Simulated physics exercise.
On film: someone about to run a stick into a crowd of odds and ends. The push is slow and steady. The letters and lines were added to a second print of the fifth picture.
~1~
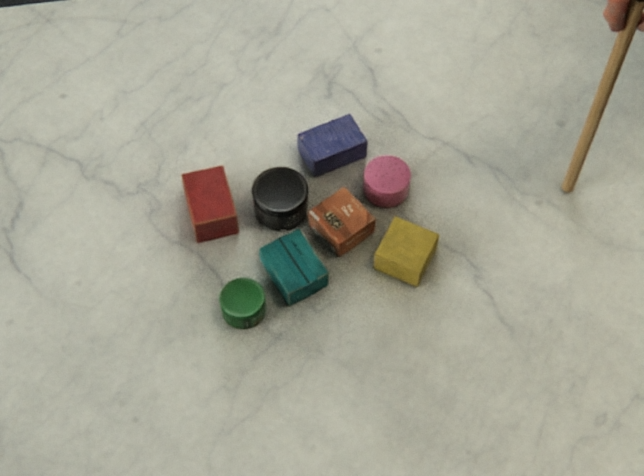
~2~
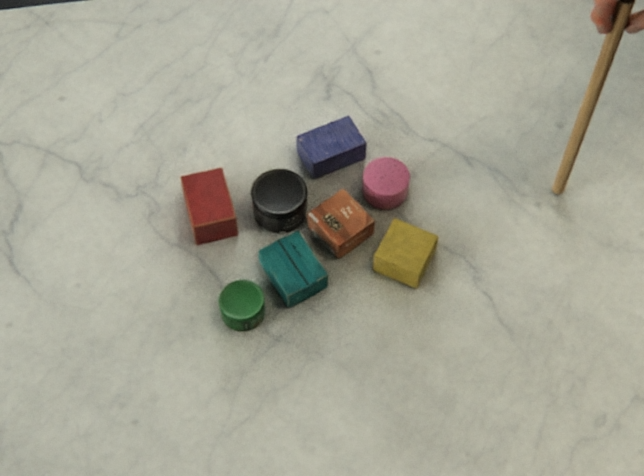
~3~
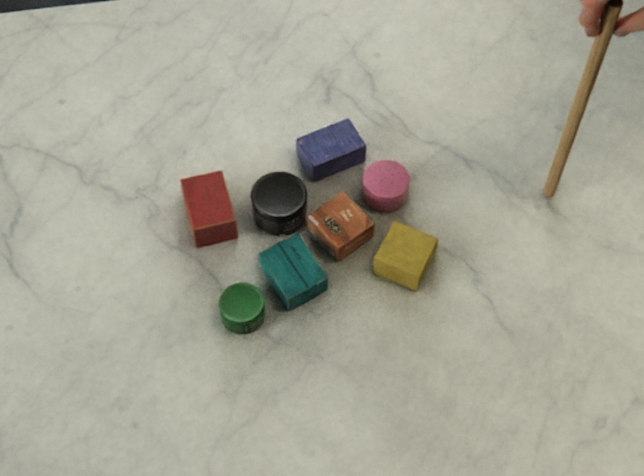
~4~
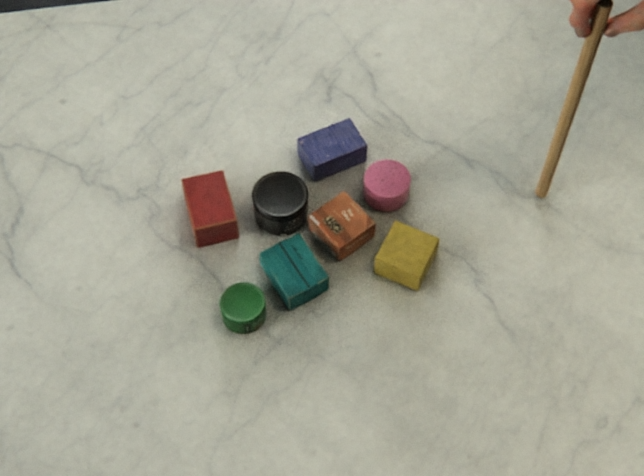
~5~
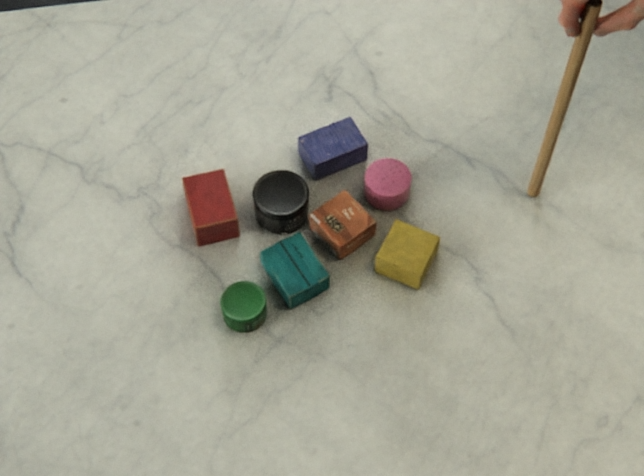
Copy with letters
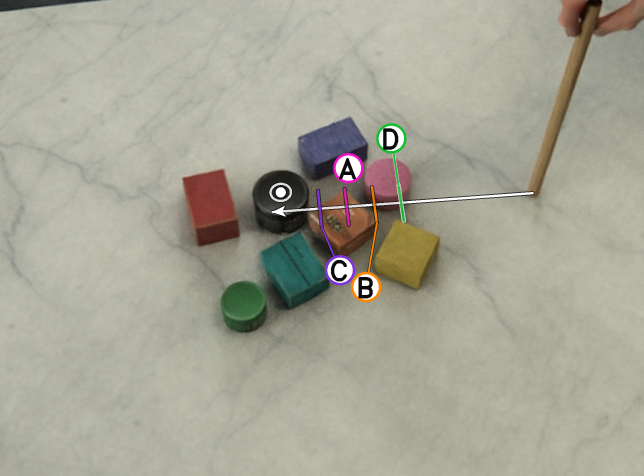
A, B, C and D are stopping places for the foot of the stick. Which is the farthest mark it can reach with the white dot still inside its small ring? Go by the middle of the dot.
Mark C.
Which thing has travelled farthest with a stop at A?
The pink pot has gone farthest.
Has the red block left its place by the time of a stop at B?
No.
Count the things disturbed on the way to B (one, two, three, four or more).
One.
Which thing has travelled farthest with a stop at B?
The pink pot has gone farthest.
On the copy, A at (347, 207); B at (374, 204); C at (320, 209); D at (401, 202); the arrow from (533, 193) to (272, 212); the white dot at (281, 192).
On C. First, foot of the stick (457, 200).
Then, foot of the stick (380, 205); pink pot (365, 176).
Finally, foot of the stick (320, 210); pink pot (360, 174); orange box (327, 230); the dot is still in its ring.
By contrast, A keeps the dot in but is short; B keeps the dot in but is short; D keeps the dot in but is short.
